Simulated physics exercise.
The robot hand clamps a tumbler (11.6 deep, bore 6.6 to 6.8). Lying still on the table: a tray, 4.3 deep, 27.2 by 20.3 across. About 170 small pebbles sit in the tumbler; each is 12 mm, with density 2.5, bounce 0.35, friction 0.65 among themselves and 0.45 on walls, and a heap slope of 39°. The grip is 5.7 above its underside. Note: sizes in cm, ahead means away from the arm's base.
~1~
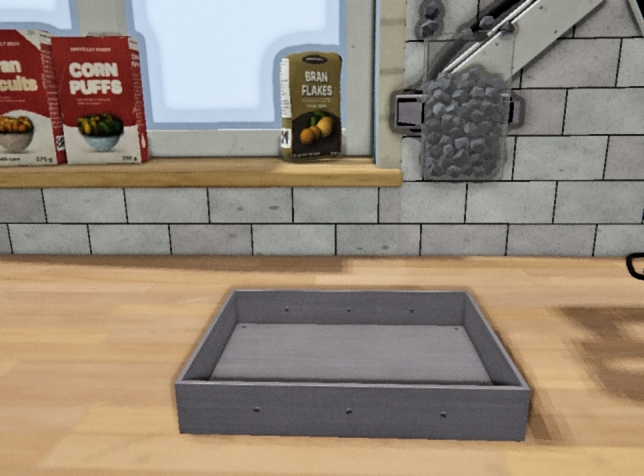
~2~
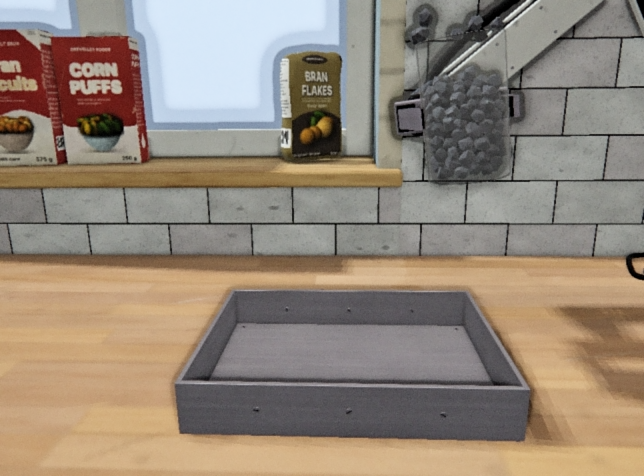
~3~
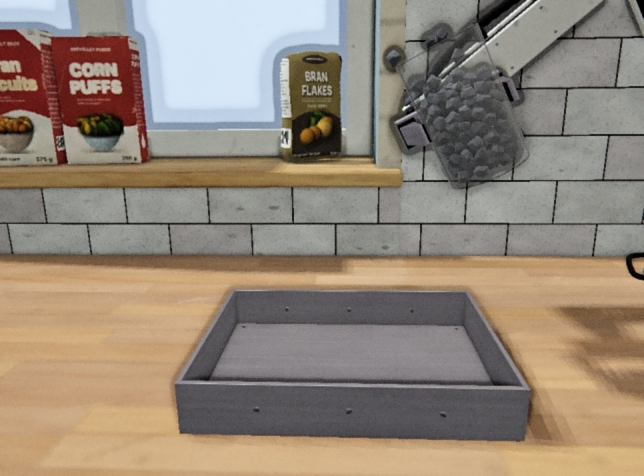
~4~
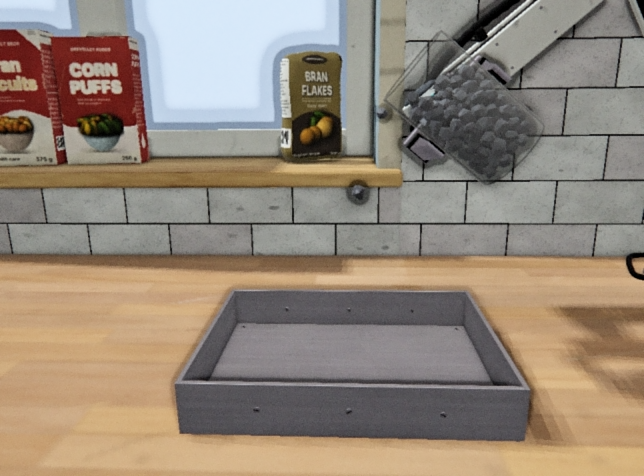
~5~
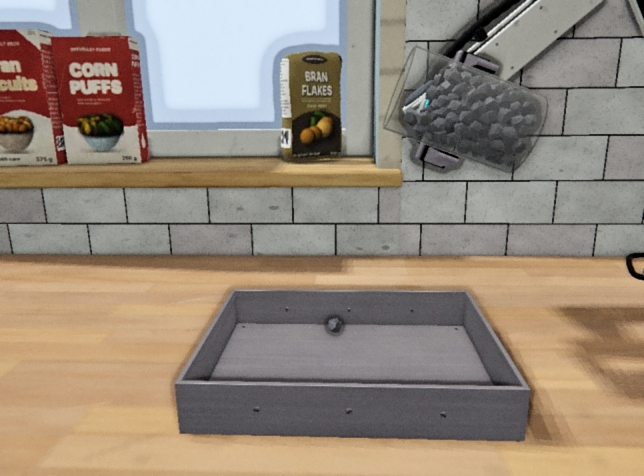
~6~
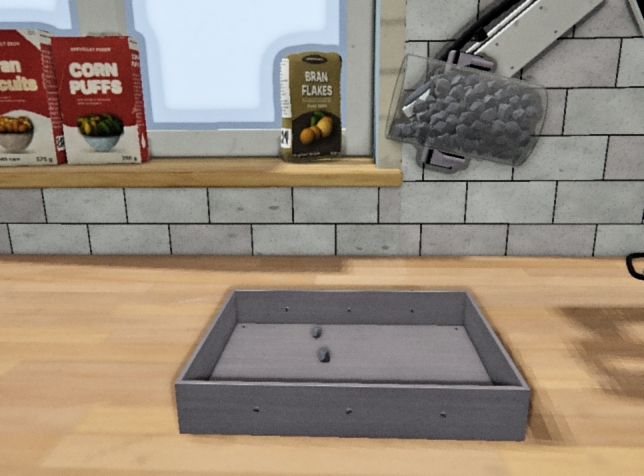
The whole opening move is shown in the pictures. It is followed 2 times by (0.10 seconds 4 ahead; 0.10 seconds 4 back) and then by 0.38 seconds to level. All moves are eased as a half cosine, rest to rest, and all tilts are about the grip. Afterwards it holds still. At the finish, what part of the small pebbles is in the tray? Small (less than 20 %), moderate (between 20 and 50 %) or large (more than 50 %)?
Moderate.
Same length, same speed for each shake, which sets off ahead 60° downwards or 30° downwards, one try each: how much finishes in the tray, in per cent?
It comes to around 0 per cent on the first try and around 10 per cent on the second.
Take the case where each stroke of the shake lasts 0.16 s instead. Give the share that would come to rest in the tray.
Estimate for that case: 5 %.
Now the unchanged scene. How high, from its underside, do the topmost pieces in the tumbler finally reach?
Around 9.0 cm above the underside.
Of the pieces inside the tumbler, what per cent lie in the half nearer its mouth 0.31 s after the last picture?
Mouth half share: Roughly 45 %.
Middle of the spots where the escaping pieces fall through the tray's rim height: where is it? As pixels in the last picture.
Around (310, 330).
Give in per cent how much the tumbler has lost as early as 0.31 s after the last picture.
About 15 per cent by then.
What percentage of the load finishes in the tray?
35 per cent or thereabouts.
Then, 0.31 s after the last picture, tilted 77° forward, highest piece 27 above the table; 139 in the tumbler, 10 in the tray, 18 in flight or on a rim.
Then, 0.62 s after the last picture, tilted 28° forward, highest piece 29 above the table; 110 in the tumbler, 55 in the tray, 2 in flight or on a rim.
Then, 0.98 s after the last picture, level, highest piece 28 above the table; 110 in the tumbler, 57 in the tray.
Then, 2.03 s after the last picture, level, highest piece 28 above the table; 110 in the tumbler, 57 in the tray.
Final count, 110 in the tumbler, 57 in the tray. That is 34 % in the tray.
